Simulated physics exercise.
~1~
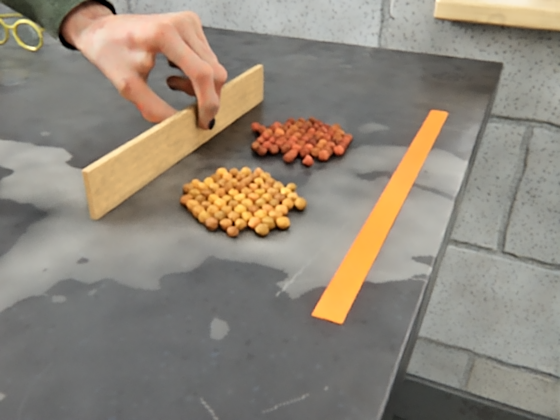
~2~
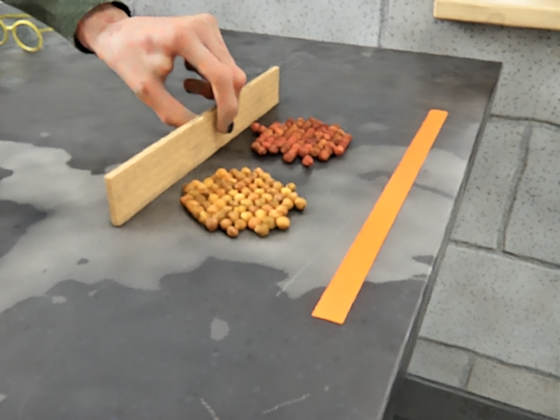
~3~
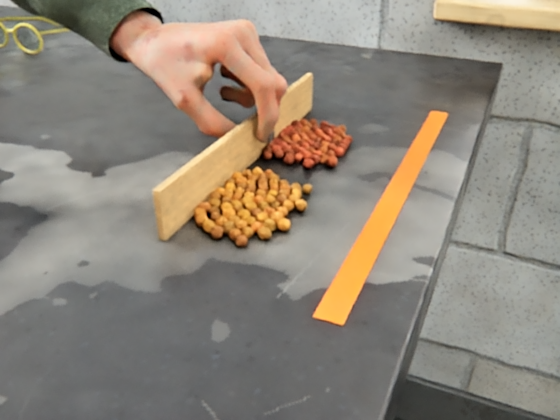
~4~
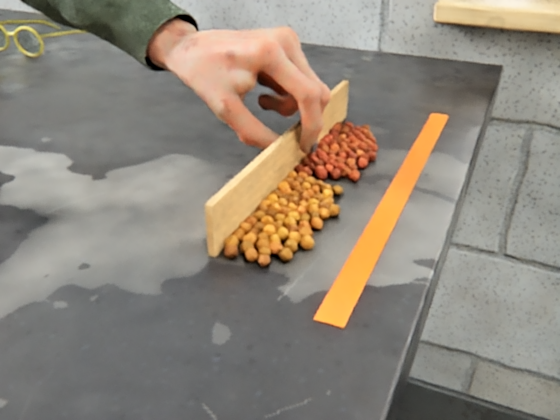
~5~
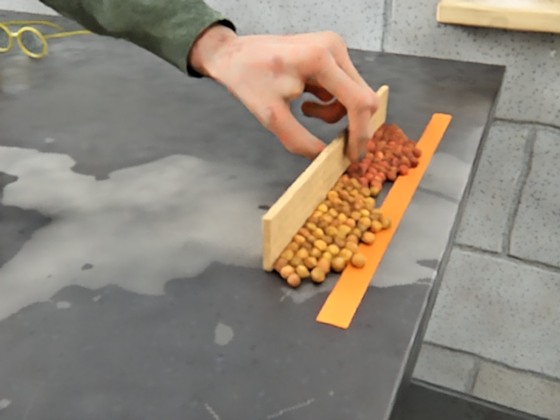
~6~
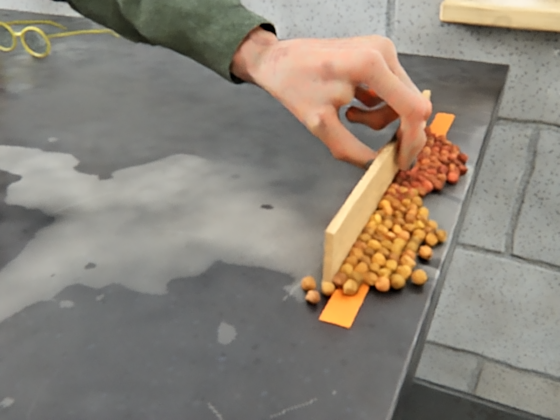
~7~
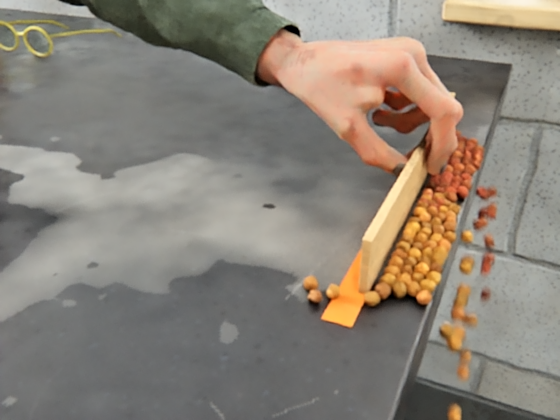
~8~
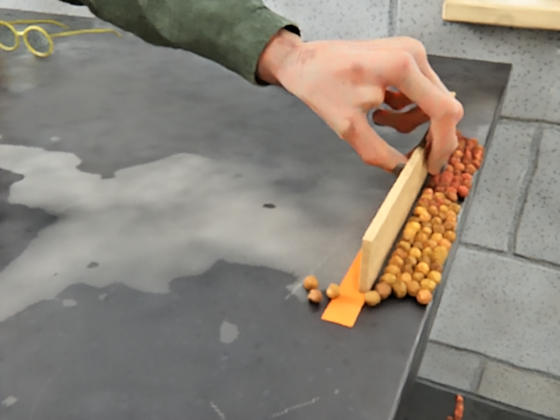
The clip opens on a dark tabletop where a hand holds a thin wooden strip upright behind two heaps of small round pieces, a yellowish-brown one nearer and a reddish one farther away. The hand slides the strip to the right until it meets both heaps and begins pushing them along. The heaps bunch together against it and roll over the orange tape toward the table's edge. As the strip comes to a stop at the tape, some pieces from both heaps spill off the edge. Most remain packed beside the strip, with a few stragglers left near the tape's closer end.
